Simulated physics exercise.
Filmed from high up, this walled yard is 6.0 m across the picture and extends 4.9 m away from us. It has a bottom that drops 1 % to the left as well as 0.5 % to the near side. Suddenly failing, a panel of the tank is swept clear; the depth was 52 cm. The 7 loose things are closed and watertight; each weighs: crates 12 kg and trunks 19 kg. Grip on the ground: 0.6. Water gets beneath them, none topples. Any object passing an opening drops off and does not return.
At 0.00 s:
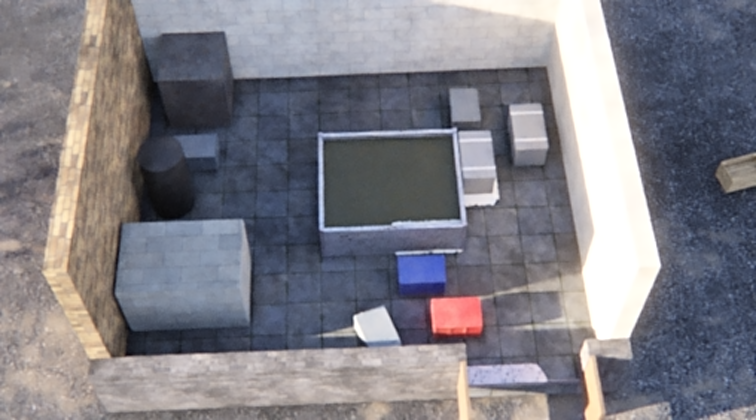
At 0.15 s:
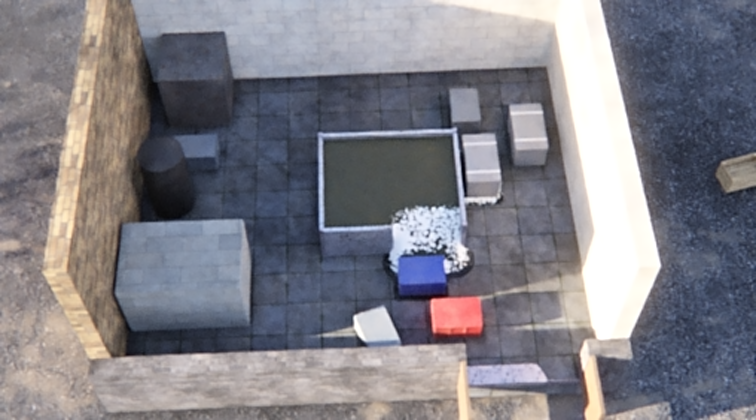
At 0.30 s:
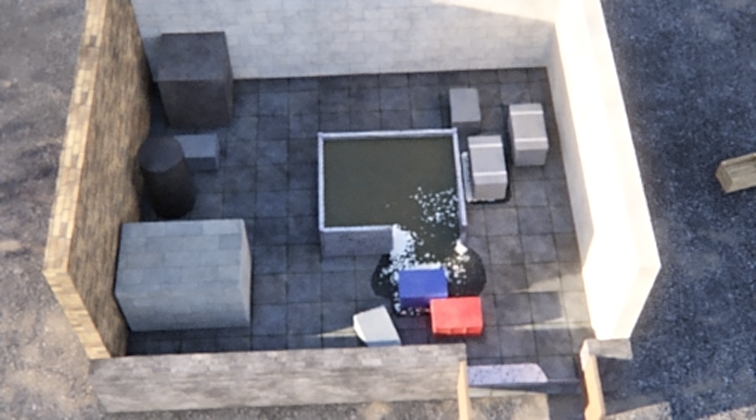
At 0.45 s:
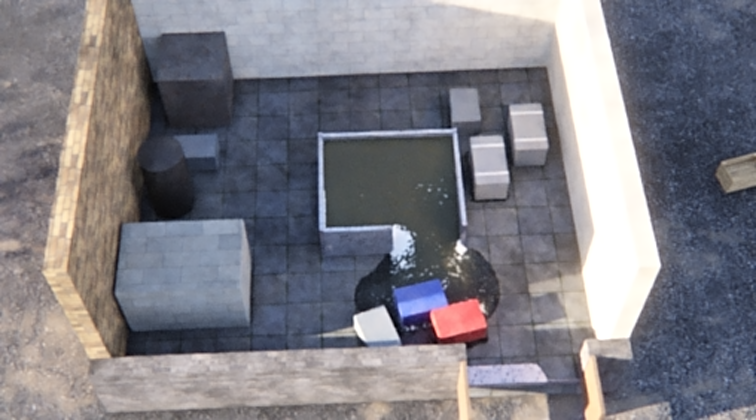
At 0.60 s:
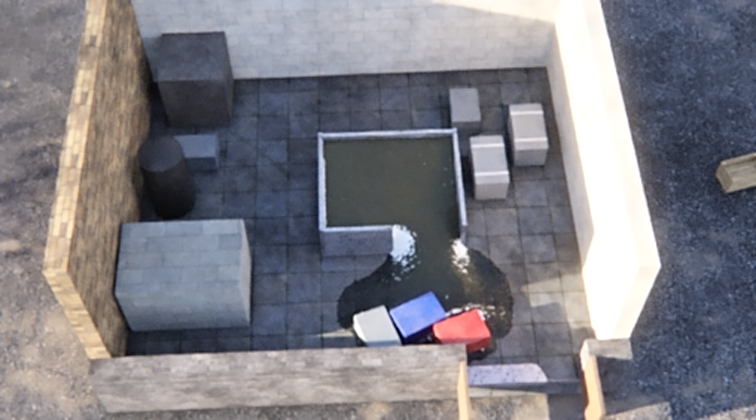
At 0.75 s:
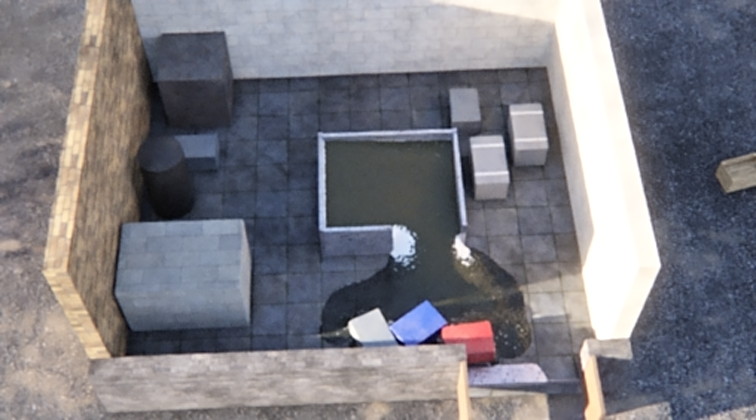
Water pours from the tank's near side and pushes blue, red and pale blocks nearer.
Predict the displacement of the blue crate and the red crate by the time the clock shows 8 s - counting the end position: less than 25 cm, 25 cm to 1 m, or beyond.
As I see it, my guess is the blue crate gets washed a long way, my guess is the red crate gets washed a long way.
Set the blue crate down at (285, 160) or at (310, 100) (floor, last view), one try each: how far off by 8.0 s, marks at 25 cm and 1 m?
I'd expect that it remains where it was first and remains where it was second.
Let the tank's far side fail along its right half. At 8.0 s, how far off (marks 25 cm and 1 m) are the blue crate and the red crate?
The blue crate remains where it was; the red crate remains where it was.
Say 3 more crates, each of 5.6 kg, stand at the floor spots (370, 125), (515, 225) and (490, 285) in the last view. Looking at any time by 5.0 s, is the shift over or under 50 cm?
Order as asked - not as far, not as far, farther.
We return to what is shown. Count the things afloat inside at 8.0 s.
At that moment 1.
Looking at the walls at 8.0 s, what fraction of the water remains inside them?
About 60 in a hundred parts of the water.
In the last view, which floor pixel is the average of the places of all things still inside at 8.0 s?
Near (363, 201).
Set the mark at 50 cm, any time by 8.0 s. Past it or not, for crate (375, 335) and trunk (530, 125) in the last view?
The first topped the threshold, and the second never reached the threshold.
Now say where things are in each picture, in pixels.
The blue crate at (422, 269) rests on the ground; the red crate at (457, 312) rests on the ground; water covers 2.7 m2; 0 of 7 have shifted, in the first picture.
The blue crate at (422, 270), on the bottom; the red crate at (457, 312), on the bottom; water covers 3.1 m2; 1 of 7 have shifted, in the second picture.
The blue crate at (423, 283) rests on the ground, 21 cm from its start; the red crate at (457, 312), on the bottom; water covers 3.6 m2; 2 of 7 have shifted, in the third picture.
The blue crate at (421, 298), on the bottom, 43 cm from its start; the red crate at (459, 318), on the bottom, 9 cm from its start; 4.4 m2 under water; 3 of 7 have shifted, in the fourth picture.
The blue crate at (419, 314) rests on the ground, 66 cm from its start; the red crate at (462, 330), on the bottom, 26 cm from its start; water covers 5.0 m2; 3 of 7 have shifted, in the fifth picture.
The blue crate at (418, 325), on the bottom, 82 cm from its start; the red crate at (469, 339) rests on the ground, 39 cm from its start; 5.8 m2 under water; 4 of 7 have shifted, in the sixth picture.
After 1.6 s the blue crate is near (428, 330), 0.9 m from its start, afloat; the red crate has gone out; 1 of 7 are out; 1 afloat.
After 3.6 s the blue crate is near (352, 339), 1.4 m from its start, afloat; the red crate has gone out; 1 of 7 are out; 2 afloat.
After 5.6 s the blue crate is near (243, 338), 2.4 m from its start, afloat; the red crate has gone out; 1 of 7 are out; 2 afloat.
After 8.0 s the blue crate is near (270, 277), 2.0 m from its start, aground; the red crate has gone out; 1 of 7 are out; 1 afloat.
